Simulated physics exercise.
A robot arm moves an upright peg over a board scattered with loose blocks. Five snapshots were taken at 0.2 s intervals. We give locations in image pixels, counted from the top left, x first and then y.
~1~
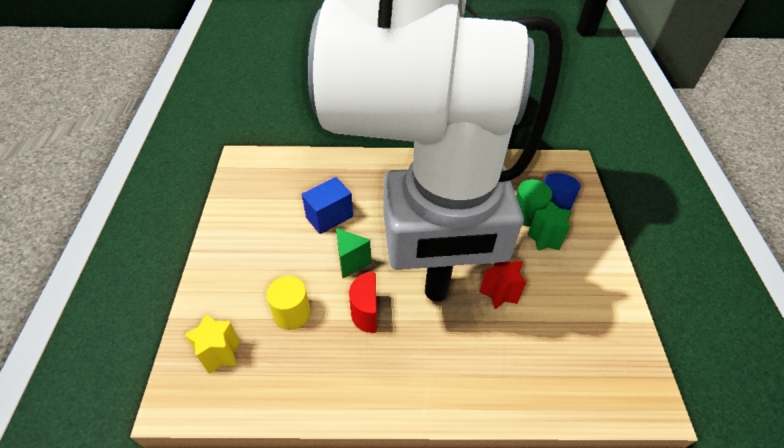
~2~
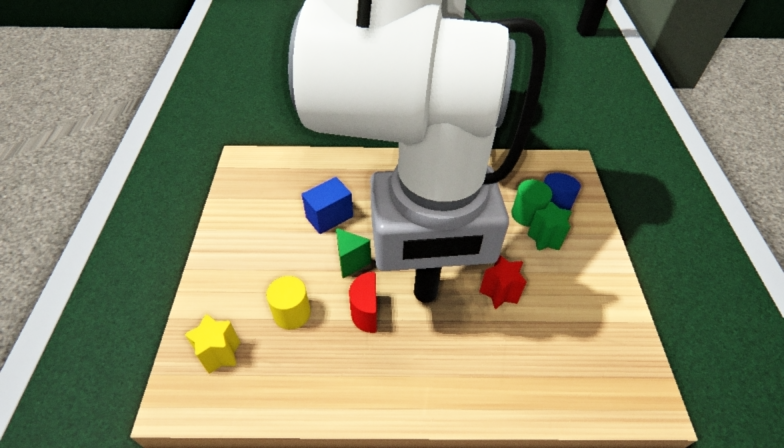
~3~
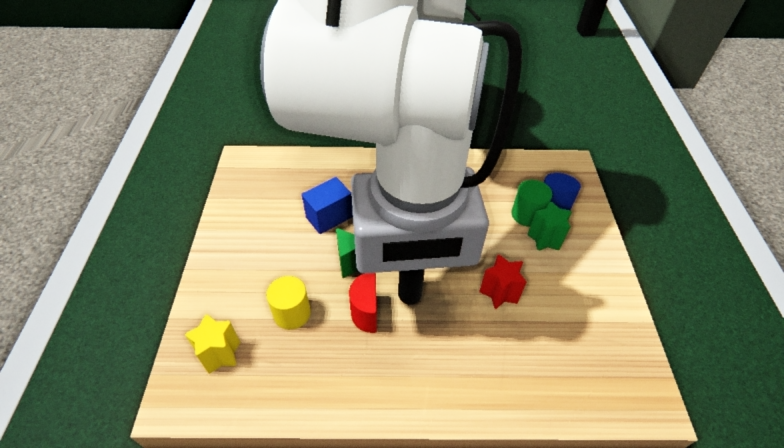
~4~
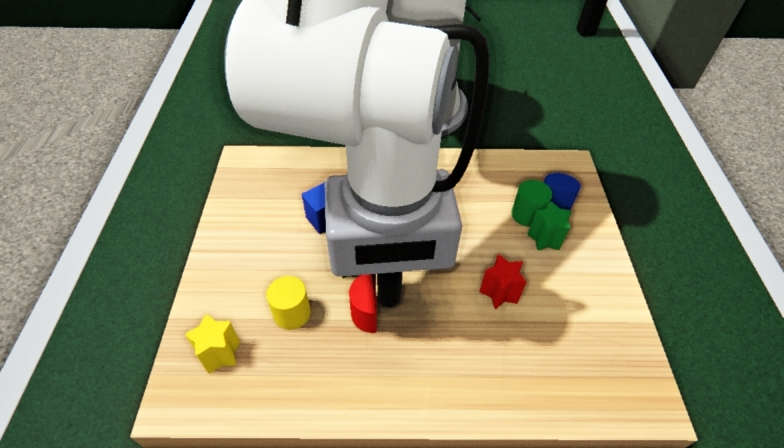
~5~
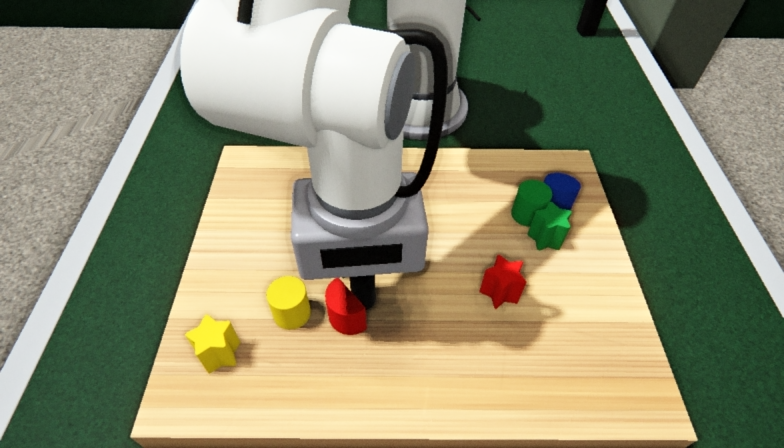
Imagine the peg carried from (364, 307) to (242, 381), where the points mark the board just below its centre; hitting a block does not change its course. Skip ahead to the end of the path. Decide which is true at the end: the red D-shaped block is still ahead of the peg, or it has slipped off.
The peg still drives it.
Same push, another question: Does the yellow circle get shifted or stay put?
It is carried off its spot.
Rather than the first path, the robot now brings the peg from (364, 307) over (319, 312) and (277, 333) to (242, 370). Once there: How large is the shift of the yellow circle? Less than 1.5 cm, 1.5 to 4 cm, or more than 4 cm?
That block covers upwards of 4 cm.
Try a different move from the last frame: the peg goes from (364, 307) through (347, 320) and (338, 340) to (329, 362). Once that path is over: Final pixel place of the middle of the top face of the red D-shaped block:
Its top centre is at about (303, 327).
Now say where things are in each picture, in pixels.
Tip of the peg (436, 292), middles of tops, yellow star block (208, 334), yellow circle (286, 292), red D-shaped block (364, 292), green three-sided block (349, 241), in the first picture.
Peg (425, 293), nothing pushed, in the second picture.
Peg (410, 295), nothing pushed, in the third picture.
Peg (389, 297), nothing pushed, in the fourth picture.
Peg (364, 300), yellow star block (208, 334), yellow circle (286, 292), red D-shaped block (342, 298), green three-sided block hidden, in the fifth picture.
What follows on the original path. One third of the way, peg (324, 324); yellow circle (278, 293); red D-shaped block (298, 323), turned 20° clockwise.
Two thirds of the way, peg (282, 349); yellow circle (276, 293); red D-shaped block (253, 350).
At the end, peg (239, 376); yellow star block (197, 339), turned 50° clockwise; yellow circle (276, 293); red D-shaped block (205, 379); green three-sided block unmoved.
